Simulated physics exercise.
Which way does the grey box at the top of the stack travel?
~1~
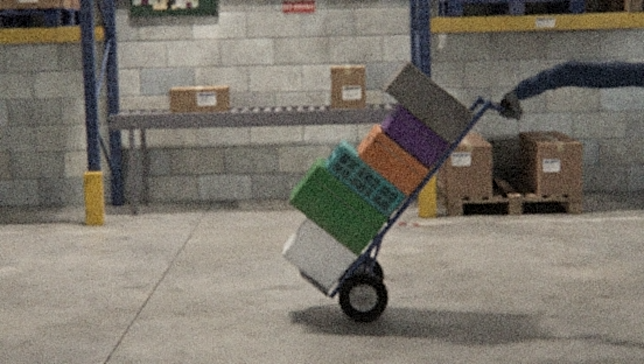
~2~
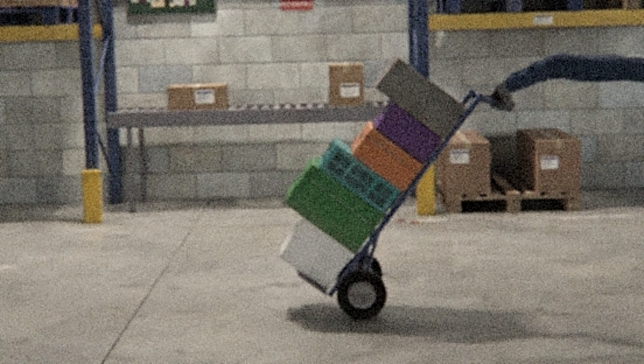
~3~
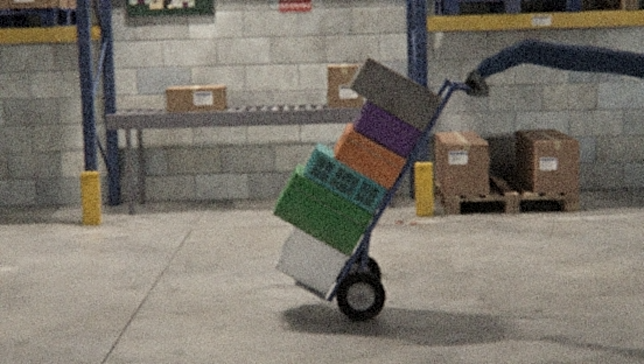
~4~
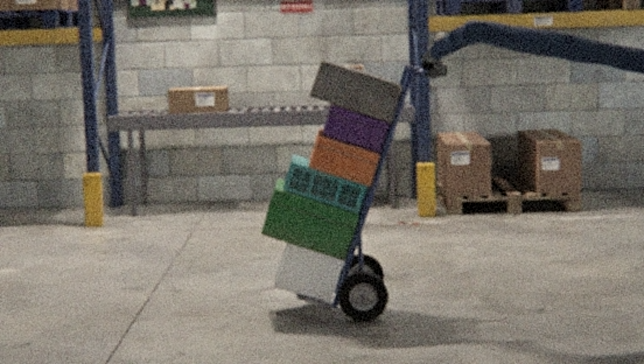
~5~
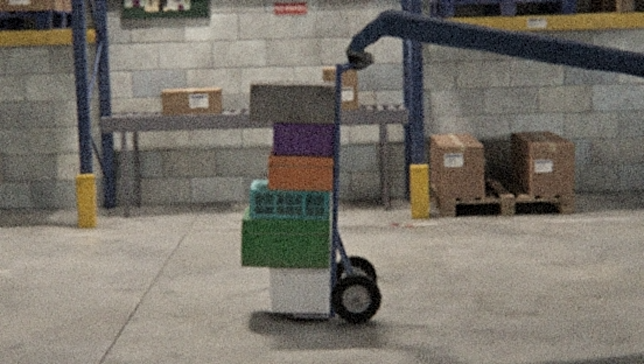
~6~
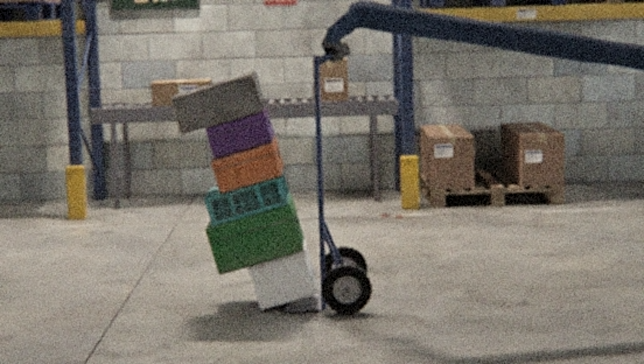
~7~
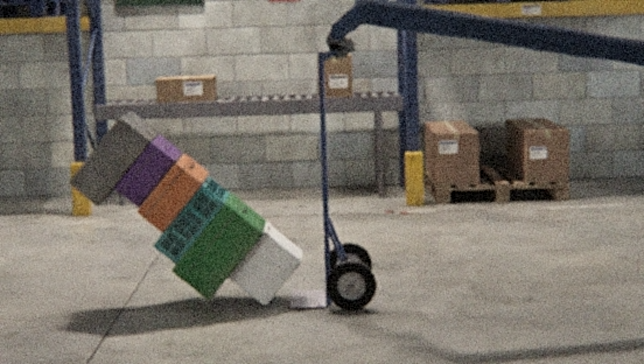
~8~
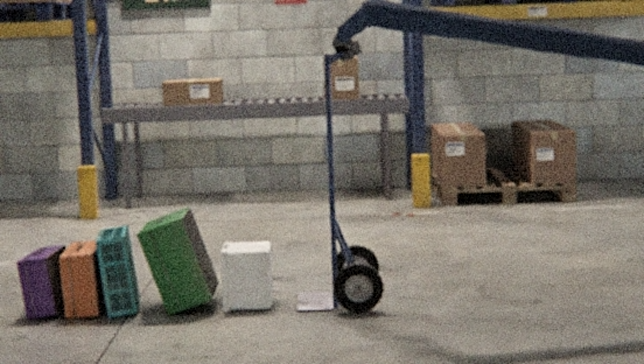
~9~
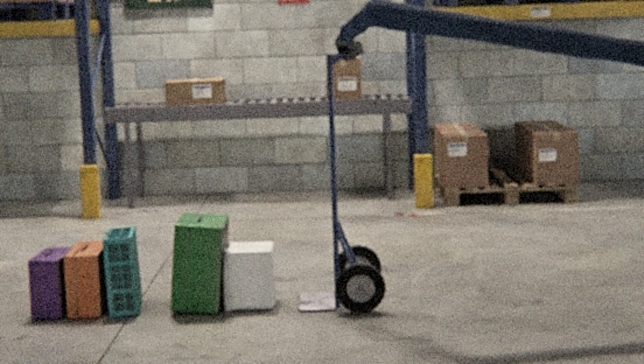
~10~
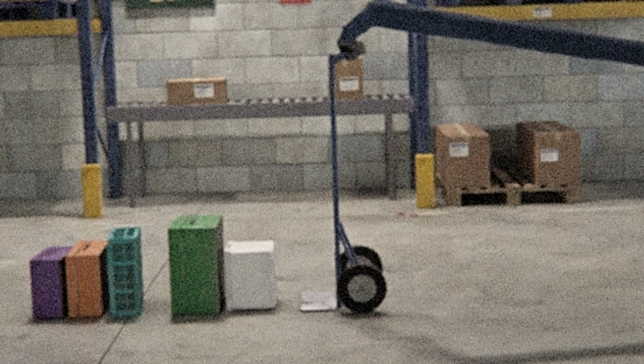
The grey box moves to the left, swinging over with the stack as the hand truck comes upright and then falling away from it.
